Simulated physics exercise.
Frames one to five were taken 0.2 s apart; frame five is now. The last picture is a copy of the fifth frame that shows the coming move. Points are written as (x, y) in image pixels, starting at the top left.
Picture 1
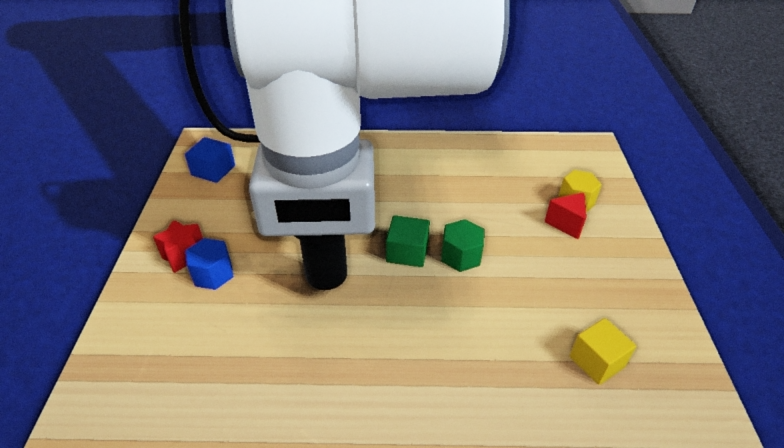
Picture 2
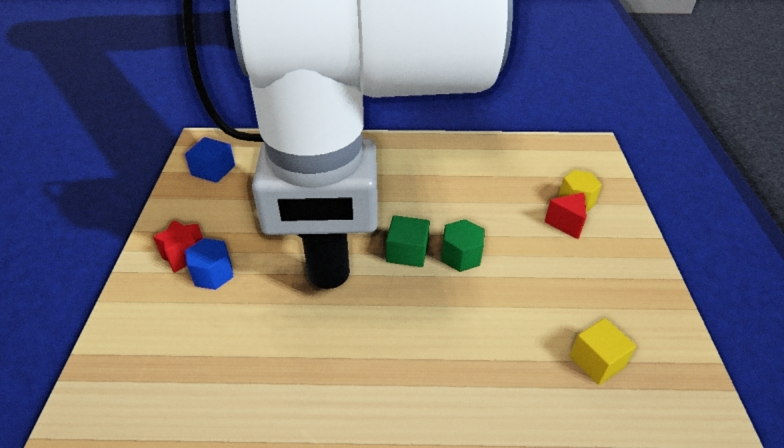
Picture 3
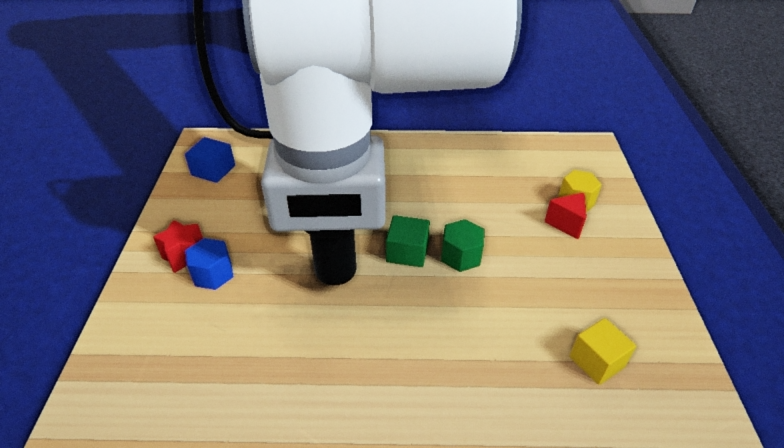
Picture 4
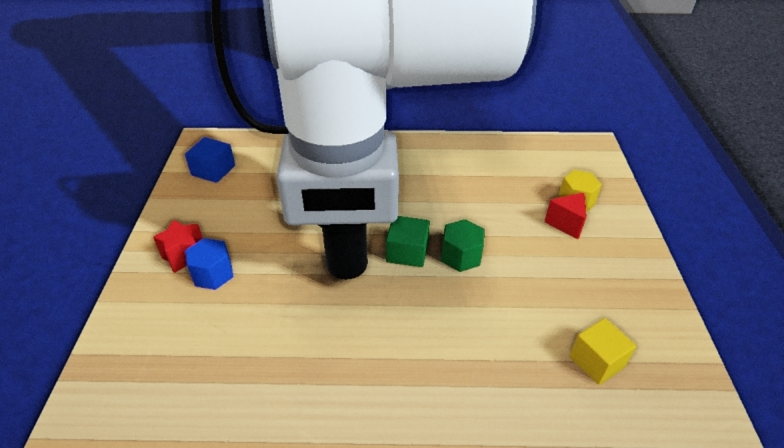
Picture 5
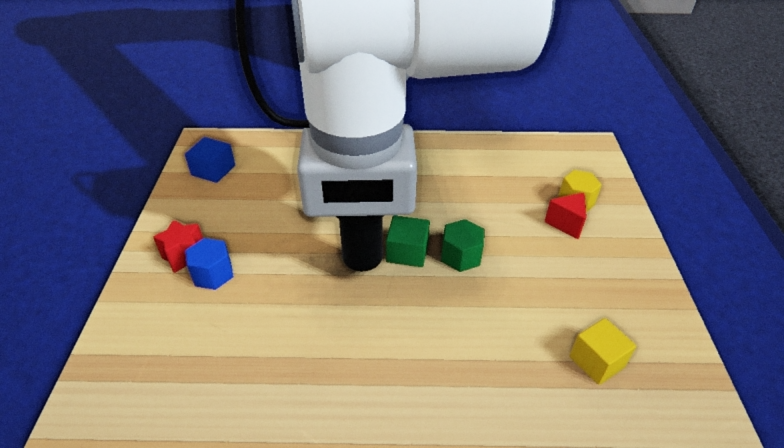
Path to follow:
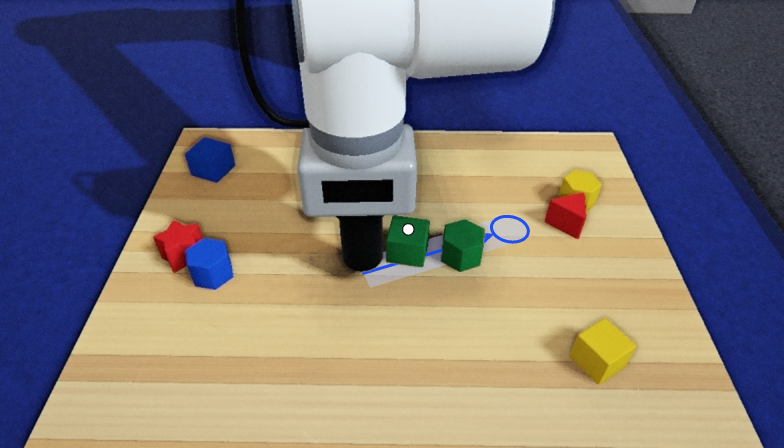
A white robot arm with a black tip slid slowly to the right across a wooden board, drawing close to a green cube, while the scattered red, blue, green and yellow blocks stayed still.
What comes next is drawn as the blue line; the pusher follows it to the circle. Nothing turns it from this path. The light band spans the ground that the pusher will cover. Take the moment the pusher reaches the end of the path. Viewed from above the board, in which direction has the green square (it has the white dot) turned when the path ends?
I'd predict that, seen from above, the green square rotates counter-clockwise.
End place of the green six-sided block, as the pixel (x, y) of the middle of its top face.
It will likely be found at (535, 232).
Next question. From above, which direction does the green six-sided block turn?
Its rotation is clockwise.
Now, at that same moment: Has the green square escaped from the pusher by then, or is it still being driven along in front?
The pusher should slip past it.
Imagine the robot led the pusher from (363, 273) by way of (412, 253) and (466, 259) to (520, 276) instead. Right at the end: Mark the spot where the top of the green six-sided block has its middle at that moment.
Put as a pixel place, it's (558, 237).
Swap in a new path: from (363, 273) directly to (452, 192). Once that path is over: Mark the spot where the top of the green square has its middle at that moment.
The answer is (467, 201).
The drawn path runs in a line from (363, 273) to (510, 229); the dot is on the green square.
On the path given first. One third of the way, pusher at (416, 243); green square at (445, 213), turned 20° anticlockwise; green six-sided block at (486, 231), turned 25° clockwise.
Two thirds of the way, pusher at (467, 228); green square at (466, 196), turned 90° anticlockwise; green six-sided block at (508, 231), turned 55° clockwise.
At the end, pusher at (513, 214); green square at (471, 191), turned 120° anticlockwise; green six-sided block at (535, 232), turned 115° clockwise; red triangle not moved.
